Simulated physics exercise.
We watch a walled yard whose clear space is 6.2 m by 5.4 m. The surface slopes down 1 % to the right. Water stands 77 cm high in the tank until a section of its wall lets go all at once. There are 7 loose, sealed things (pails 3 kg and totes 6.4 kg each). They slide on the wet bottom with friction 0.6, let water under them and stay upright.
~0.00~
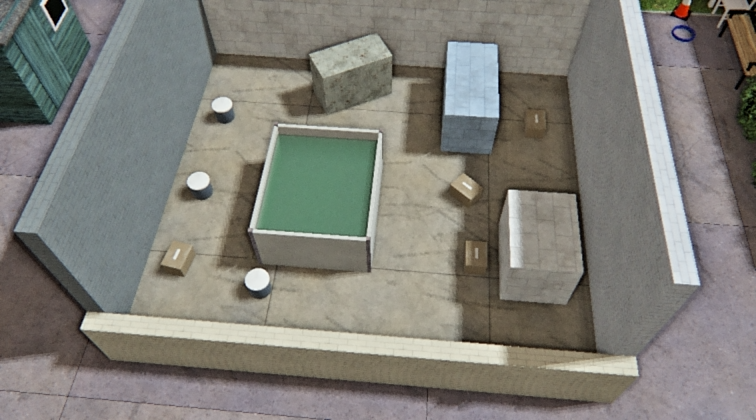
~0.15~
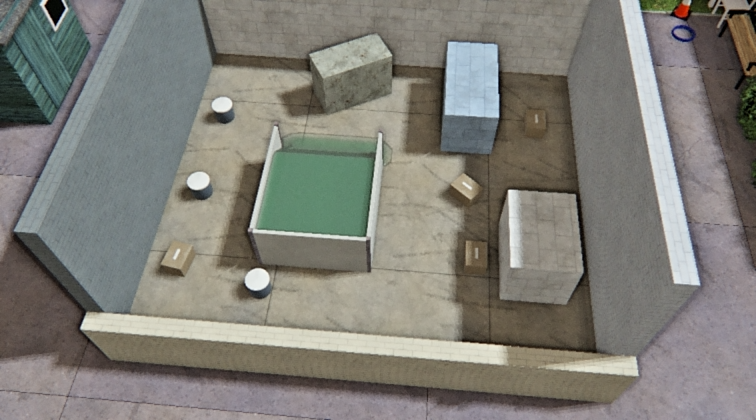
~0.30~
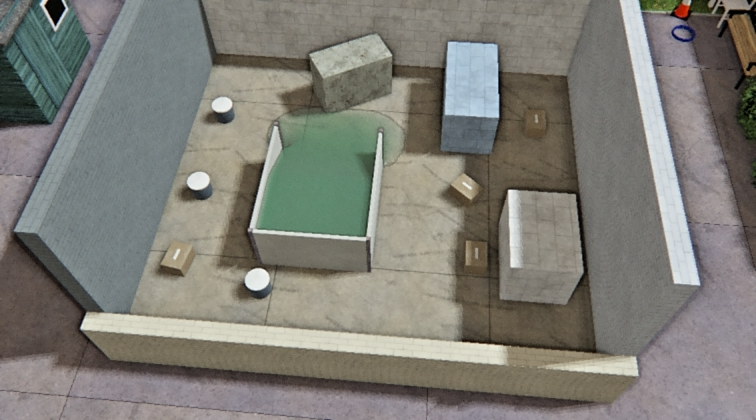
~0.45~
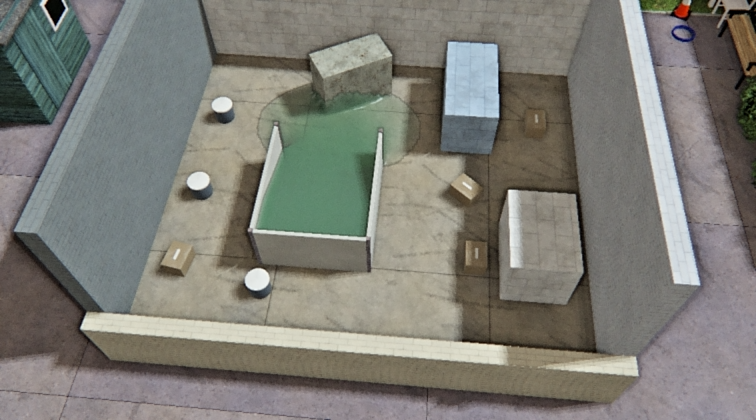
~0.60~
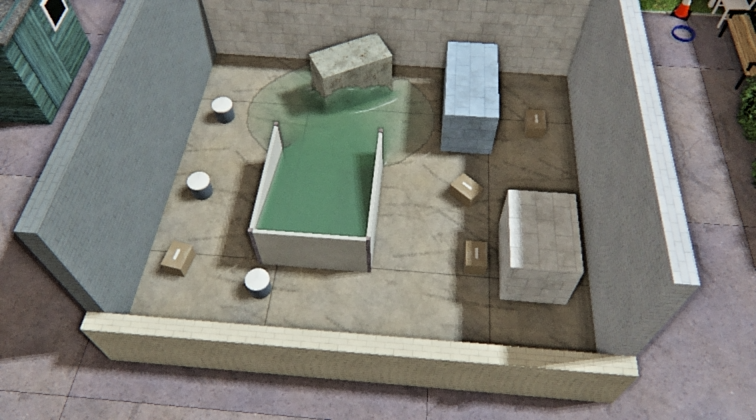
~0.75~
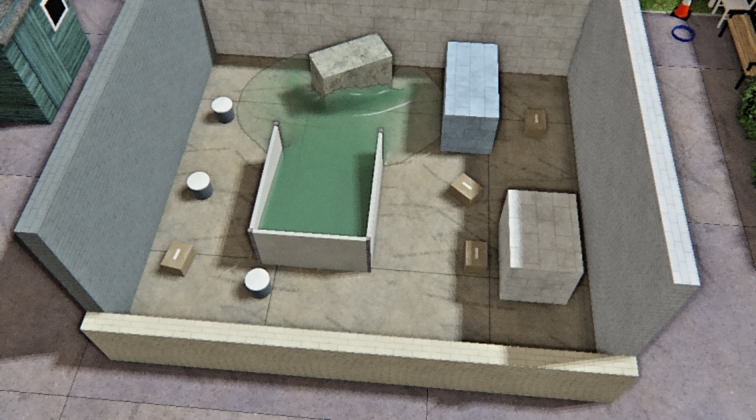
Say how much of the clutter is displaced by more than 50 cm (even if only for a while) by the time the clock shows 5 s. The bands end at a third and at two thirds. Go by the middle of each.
Share: From one to two thirds.
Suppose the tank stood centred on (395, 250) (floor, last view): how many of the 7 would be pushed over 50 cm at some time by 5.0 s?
Then 4.
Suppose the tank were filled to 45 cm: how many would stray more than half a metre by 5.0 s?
Then 2.
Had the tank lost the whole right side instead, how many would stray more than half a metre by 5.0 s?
In that case 4 of them.
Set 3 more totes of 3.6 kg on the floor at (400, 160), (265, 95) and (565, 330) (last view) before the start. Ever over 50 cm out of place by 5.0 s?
In turn: More, over, less.
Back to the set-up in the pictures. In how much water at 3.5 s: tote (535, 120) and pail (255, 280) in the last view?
About 3 and 1 cm.
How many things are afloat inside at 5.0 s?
I count 3.
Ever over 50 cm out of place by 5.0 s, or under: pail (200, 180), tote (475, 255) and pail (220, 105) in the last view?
In that order: Over, short of it, more.
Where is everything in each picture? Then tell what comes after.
The first frame shows a pail at (198, 181), on the bottom; a tote at (536, 119), on the bottom; 2.7 m2 under water; 0 of 7 have shifted.
The second frame shows a pail at (198, 181), on the bottom; a tote at (536, 119) rests on the ground; water covers 3.7 m2; 0 of 7 have shifted.
The third frame shows a pail at (198, 181), on the bottom; a tote at (536, 119) rests on the ground; 4.9 m2 under water; 0 of 7 have shifted.
The fourth frame shows a pail at (198, 181) rests on the ground; a tote at (536, 119), on the bottom; water covers 6.0 m2; 0 of 7 have shifted.
The fifth frame shows a pail at (198, 181), on the bottom; a tote at (536, 119) rests on the ground; water covers 7.1 m2; 0 of 7 have shifted.
The sixth frame shows a pail at (198, 181) rests on the ground; a tote at (536, 119), on the bottom; 8.3 m2 under water; 0 of 7 have shifted.
After 1.1 s 0 of 7 are over 50 cm from their spots; 0 afloat.
After 2.2 s 0 of 7 are over 50 cm from their spots; 1 afloat.
After 3.5 s 2 of 7 are over 50 cm from their spots; 0 afloat.
After 5.0 s 3 of 7 are over 50 cm from their spots, and 3 have been at some point; 3 afloat.
